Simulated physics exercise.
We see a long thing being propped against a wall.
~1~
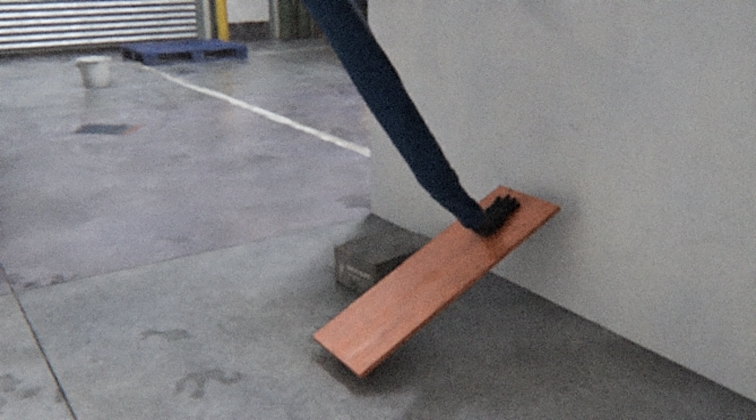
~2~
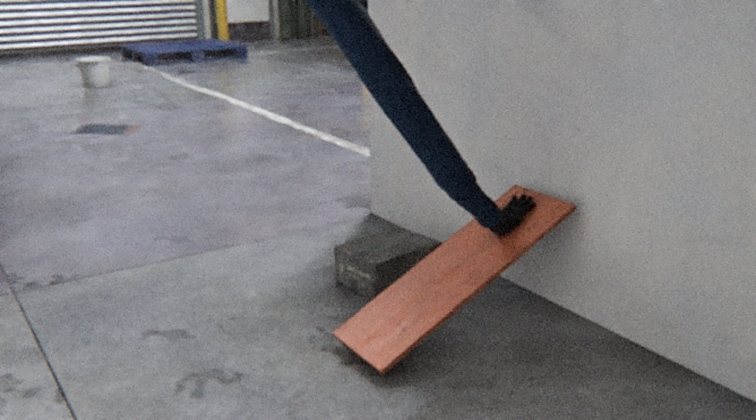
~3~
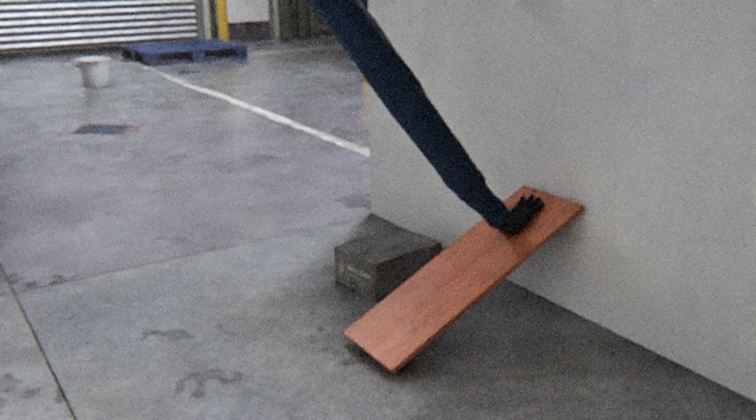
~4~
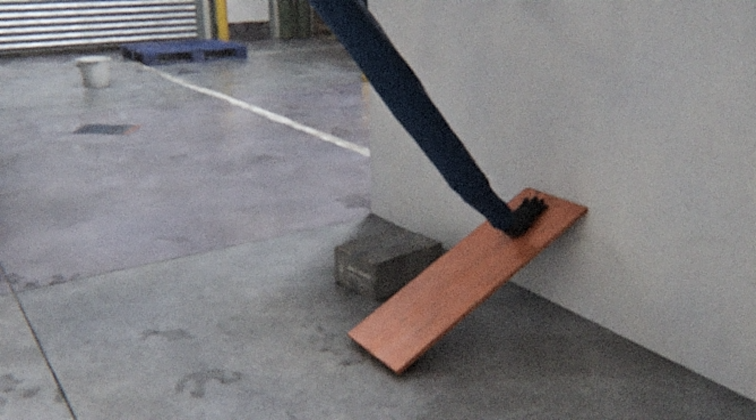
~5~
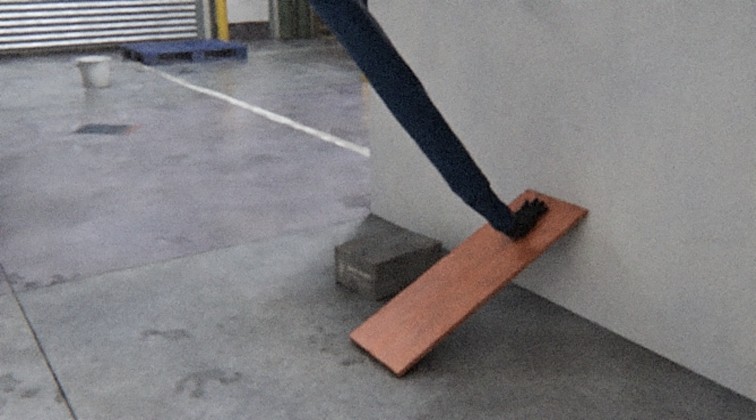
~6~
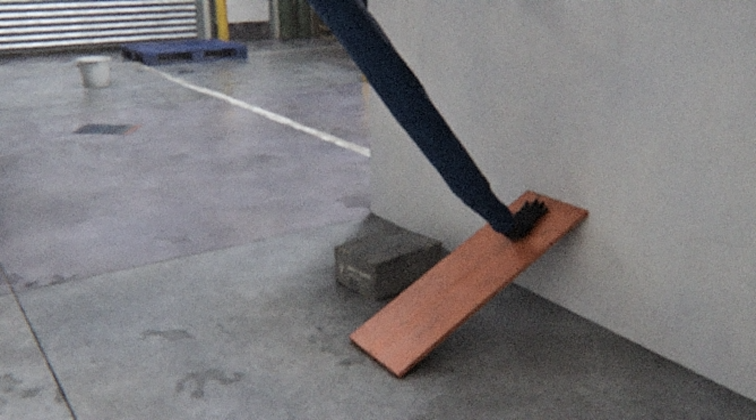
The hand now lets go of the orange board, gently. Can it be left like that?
In the end the board slides down.
Then, 0.30 s after the last picture, orange board sunk by 12° near (462, 301).
Then, 0.40 s after the last picture, orange board sunk by 26° near (458, 329).
At rest, moved from the start, orange board; grey box in place. Seen from the same camera at the end, orange board near (458, 329). The board slips out.
